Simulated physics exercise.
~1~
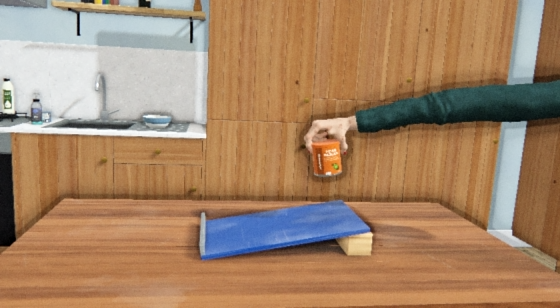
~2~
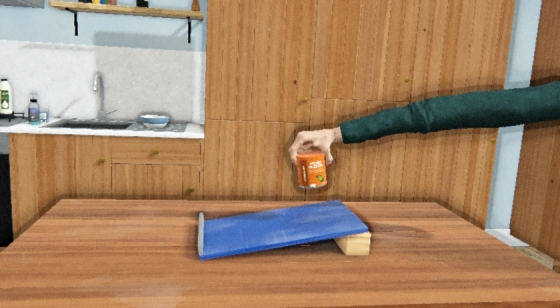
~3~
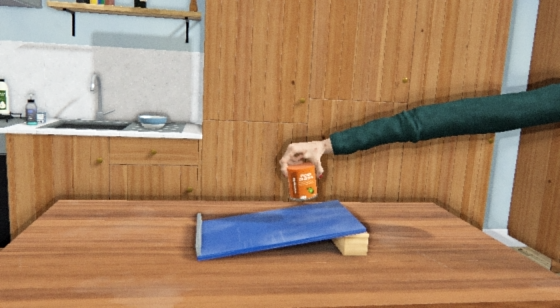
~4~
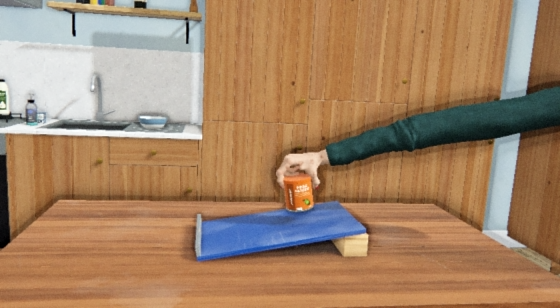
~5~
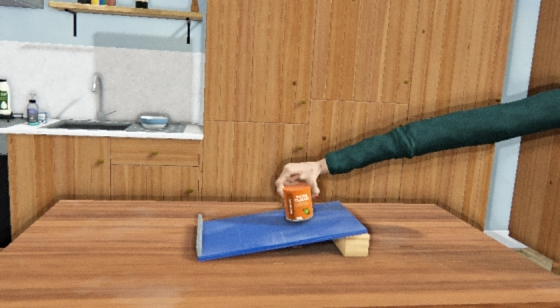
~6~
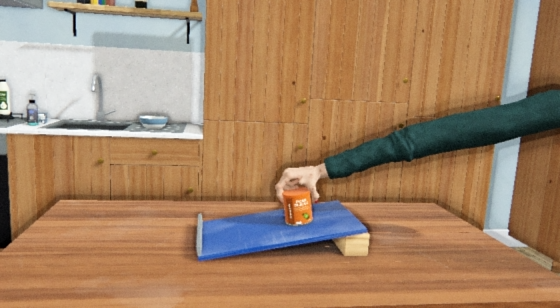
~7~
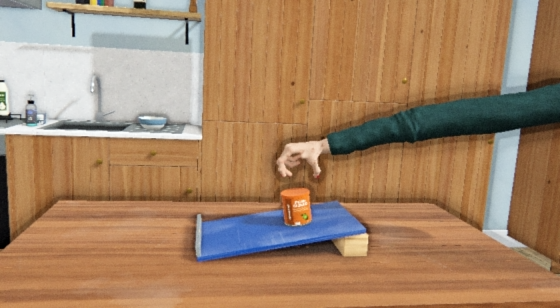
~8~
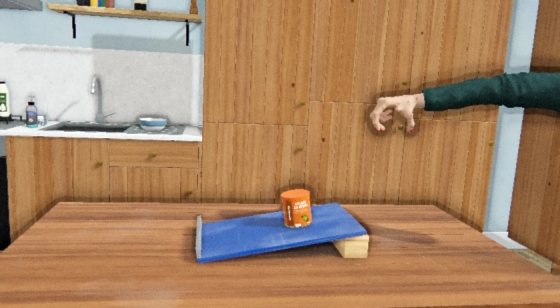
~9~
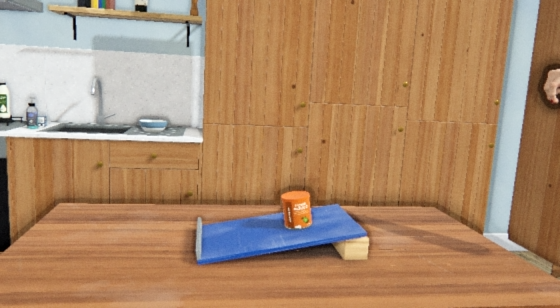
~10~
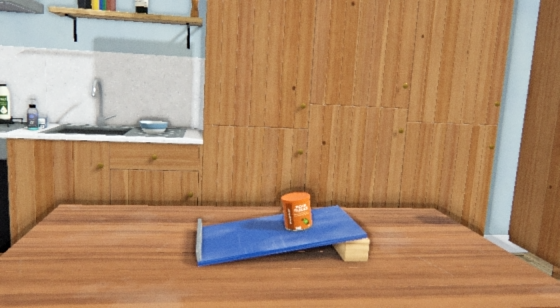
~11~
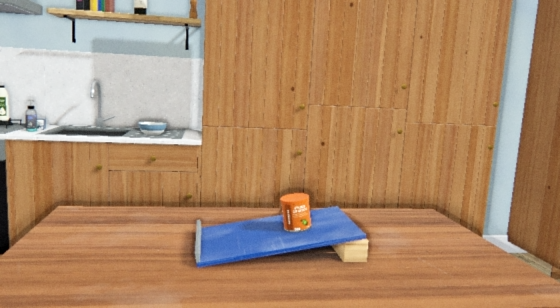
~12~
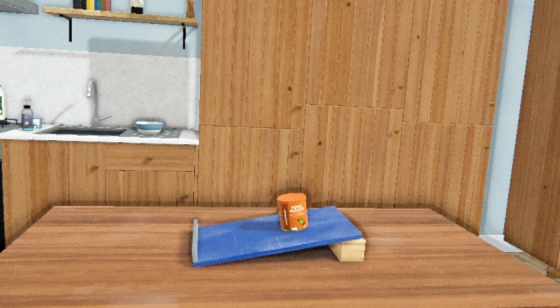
A hand sets an orange tin on a sloping blue board and withdraws; the tin stays put.
